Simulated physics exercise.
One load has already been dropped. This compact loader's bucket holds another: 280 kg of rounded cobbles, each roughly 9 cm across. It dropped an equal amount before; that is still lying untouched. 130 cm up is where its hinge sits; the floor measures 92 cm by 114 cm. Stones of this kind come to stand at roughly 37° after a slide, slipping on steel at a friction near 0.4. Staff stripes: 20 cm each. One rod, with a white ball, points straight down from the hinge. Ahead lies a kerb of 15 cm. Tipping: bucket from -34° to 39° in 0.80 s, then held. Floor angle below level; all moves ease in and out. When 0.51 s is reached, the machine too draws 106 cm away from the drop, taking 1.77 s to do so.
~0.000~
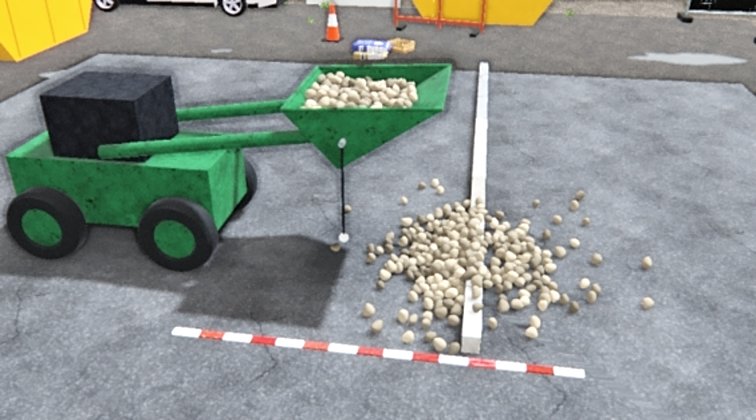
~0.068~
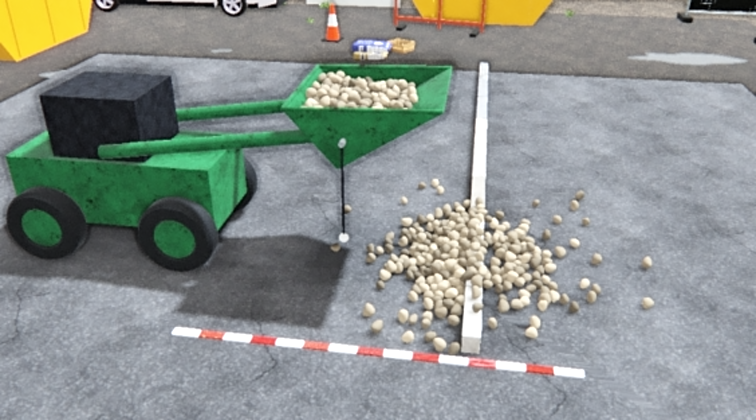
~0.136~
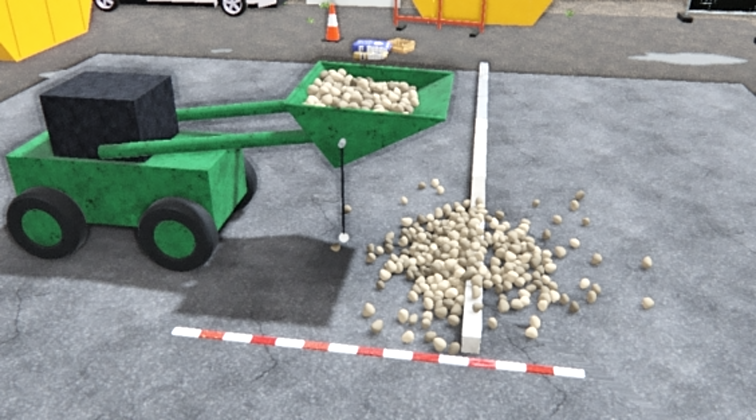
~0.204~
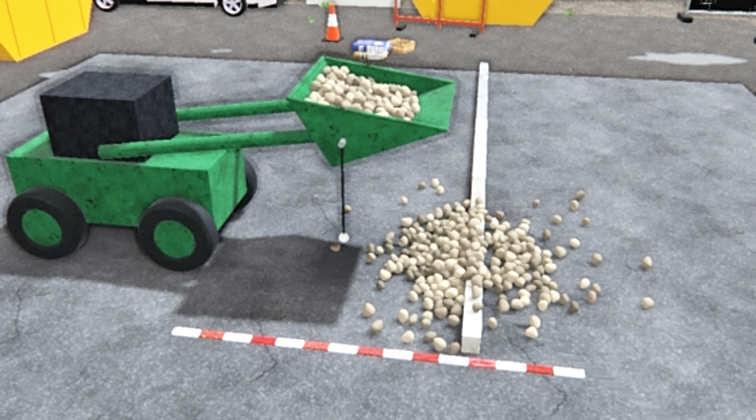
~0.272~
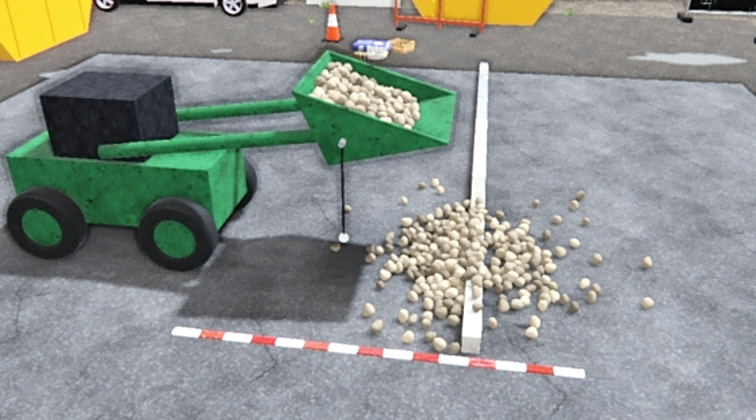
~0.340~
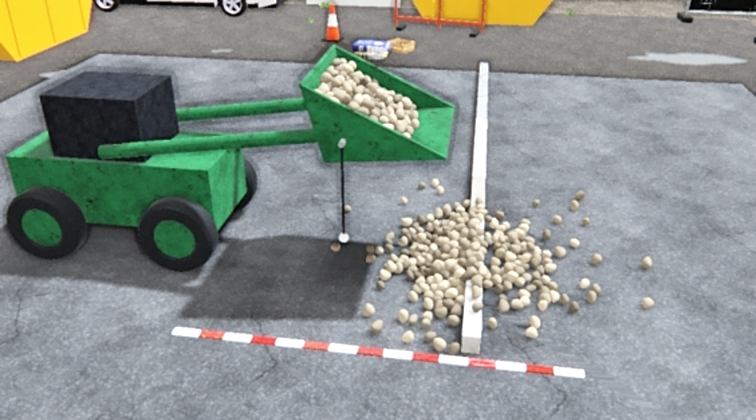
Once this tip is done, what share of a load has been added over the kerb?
About 4 per cent.
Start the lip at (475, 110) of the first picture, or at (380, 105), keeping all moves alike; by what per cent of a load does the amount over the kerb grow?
25 %, then 0 %.
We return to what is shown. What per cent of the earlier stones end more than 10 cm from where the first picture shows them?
Close to 5 in a hundred of them.
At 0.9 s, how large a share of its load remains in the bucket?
That works out to about 80 %.
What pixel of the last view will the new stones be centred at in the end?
They end up centred around (421, 247).
After 0.6 s the floor is at 28°; in per cent of one load, 100 in the bucket, 69 on this side of the kerb, 31 over the kerb; the foremost stones are at (601, 250).
After 0.9 s the floor is at 39°; in per cent of one load, 79 in the bucket, 91 on this side of the kerb, 31 over the kerb; the foremost stones are at (601, 250).
After 2.7 s the floor is at 39°; in per cent of one load, 0 in the bucket, 166 on this side of the kerb, 34 over the kerb; the foremost stones are at (601, 250).
After 5.4 s the floor is at 39°; in per cent of one load, 0 in the bucket, 166 on this side of the kerb, 34 over the kerb; the foremost stones are at (601, 250). Net gain over the kerb, 4.
